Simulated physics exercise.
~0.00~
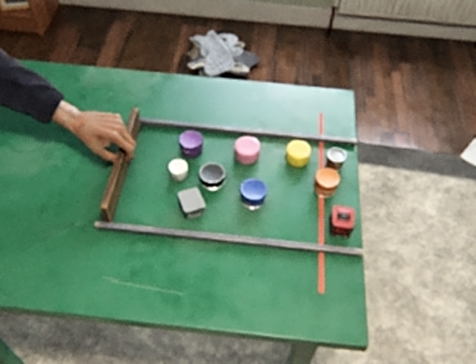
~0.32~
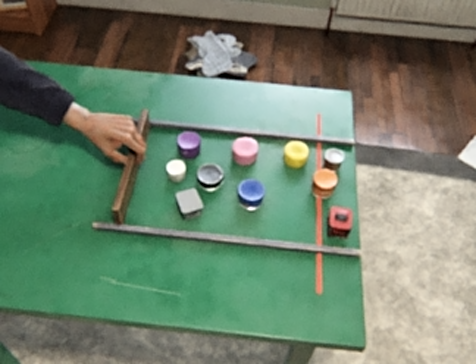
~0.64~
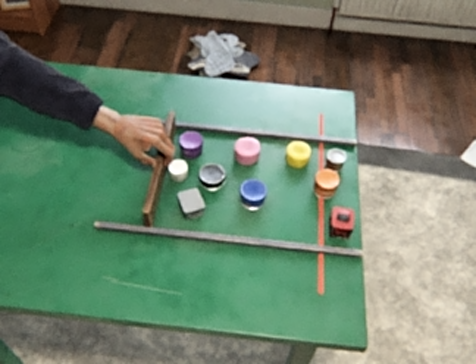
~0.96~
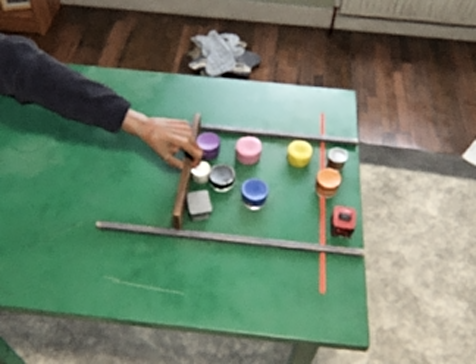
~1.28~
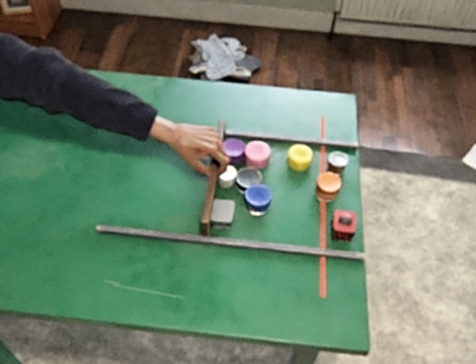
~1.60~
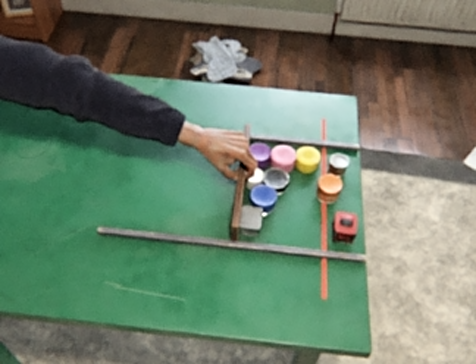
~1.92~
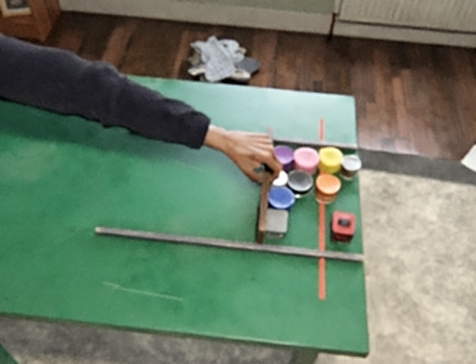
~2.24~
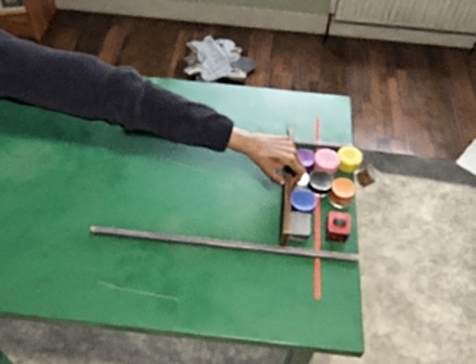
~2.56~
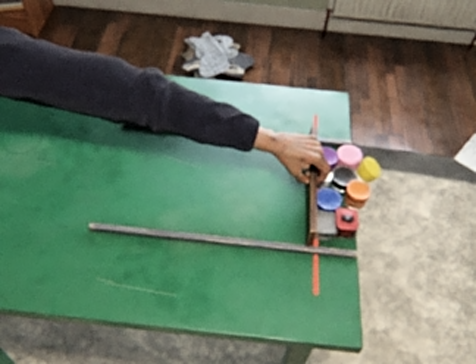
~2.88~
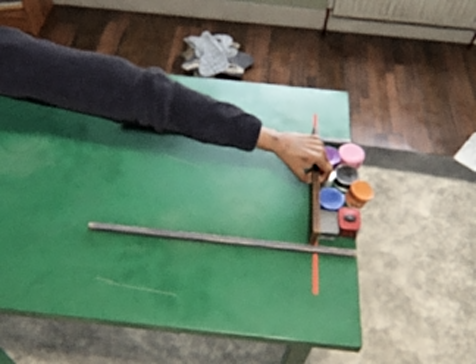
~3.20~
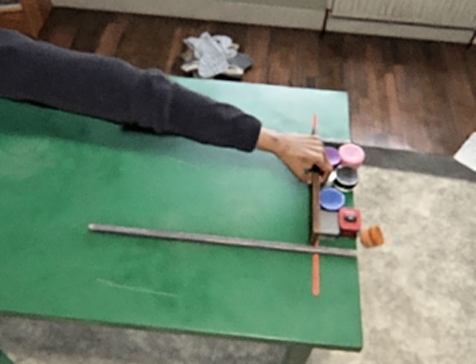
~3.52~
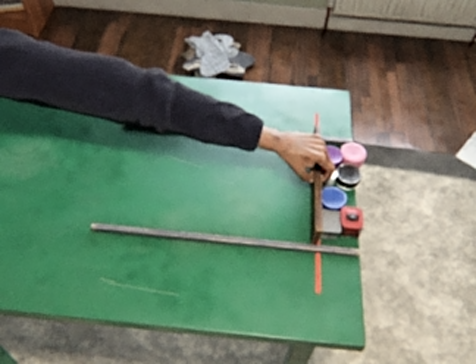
A hand slides a board rightward, pushing small pots together until several drop off the table's end.
